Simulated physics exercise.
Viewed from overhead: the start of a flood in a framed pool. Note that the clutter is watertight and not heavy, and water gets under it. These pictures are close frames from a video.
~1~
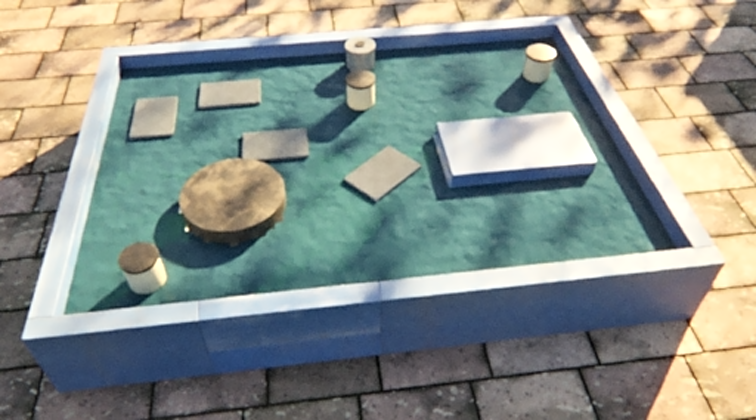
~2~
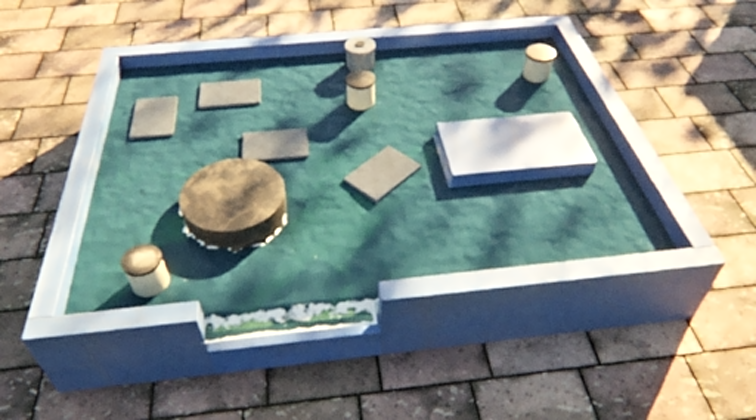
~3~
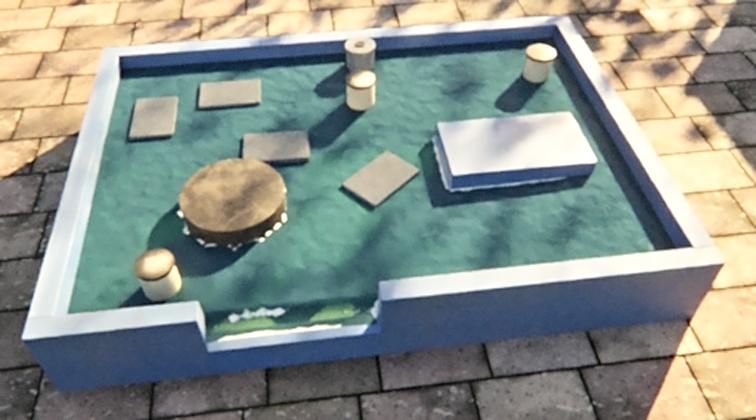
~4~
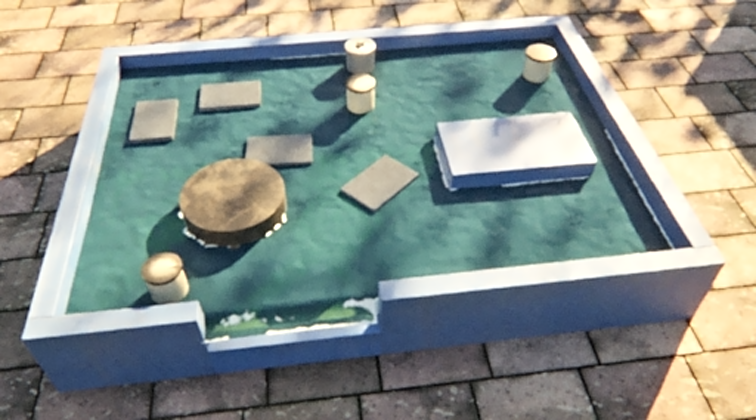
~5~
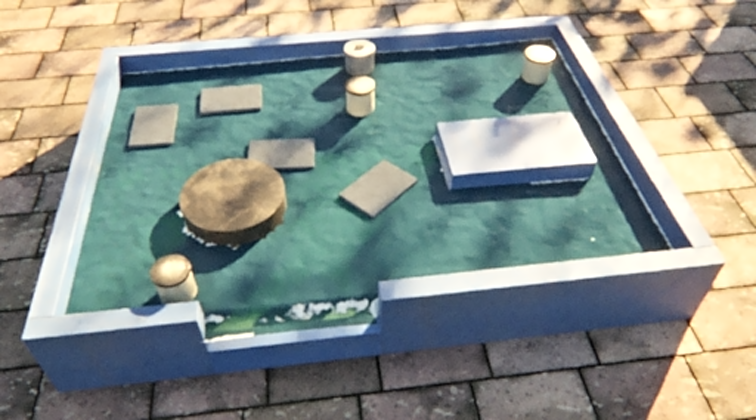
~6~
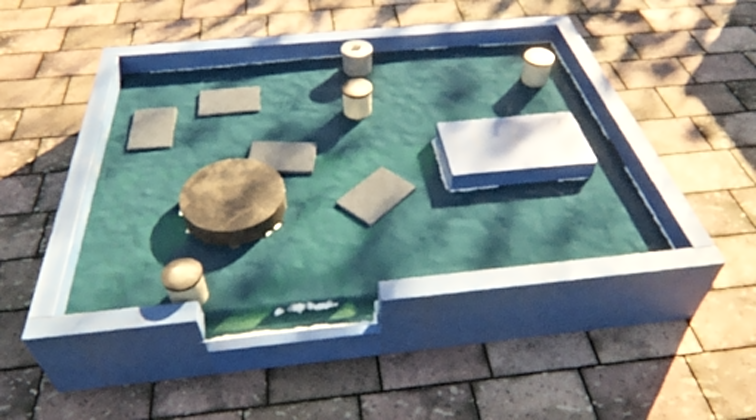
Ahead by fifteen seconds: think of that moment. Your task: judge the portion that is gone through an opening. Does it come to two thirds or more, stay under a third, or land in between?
The outcome is low, below a third.
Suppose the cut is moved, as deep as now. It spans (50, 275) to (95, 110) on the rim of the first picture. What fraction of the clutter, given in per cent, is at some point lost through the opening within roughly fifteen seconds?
That comes out at 50 in a hundred.
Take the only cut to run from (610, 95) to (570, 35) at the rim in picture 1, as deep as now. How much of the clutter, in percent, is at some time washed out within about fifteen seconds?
Some 0 per cent of the things, roughly.
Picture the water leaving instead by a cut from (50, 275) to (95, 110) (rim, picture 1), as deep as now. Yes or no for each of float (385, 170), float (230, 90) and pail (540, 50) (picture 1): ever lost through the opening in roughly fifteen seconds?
Taking them in turn, the first is held back, the second is flushed away and the third is held back.
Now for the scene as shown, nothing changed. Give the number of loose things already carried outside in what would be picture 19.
0.
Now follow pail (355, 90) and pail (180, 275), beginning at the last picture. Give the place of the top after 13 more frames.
I'd expect them close to (345, 110) and (256, 265).
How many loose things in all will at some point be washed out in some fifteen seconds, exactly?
The total is 1.
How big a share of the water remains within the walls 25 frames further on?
I'd put it close to 74 percent.
A moment on, 0 of 8 are out; 8 afloat.
Next, 0 of 8 are out; 8 afloat.
Later, 1 of 8 are out; 7 afloat.
In the end, 1 of 8 are out; 7 afloat.
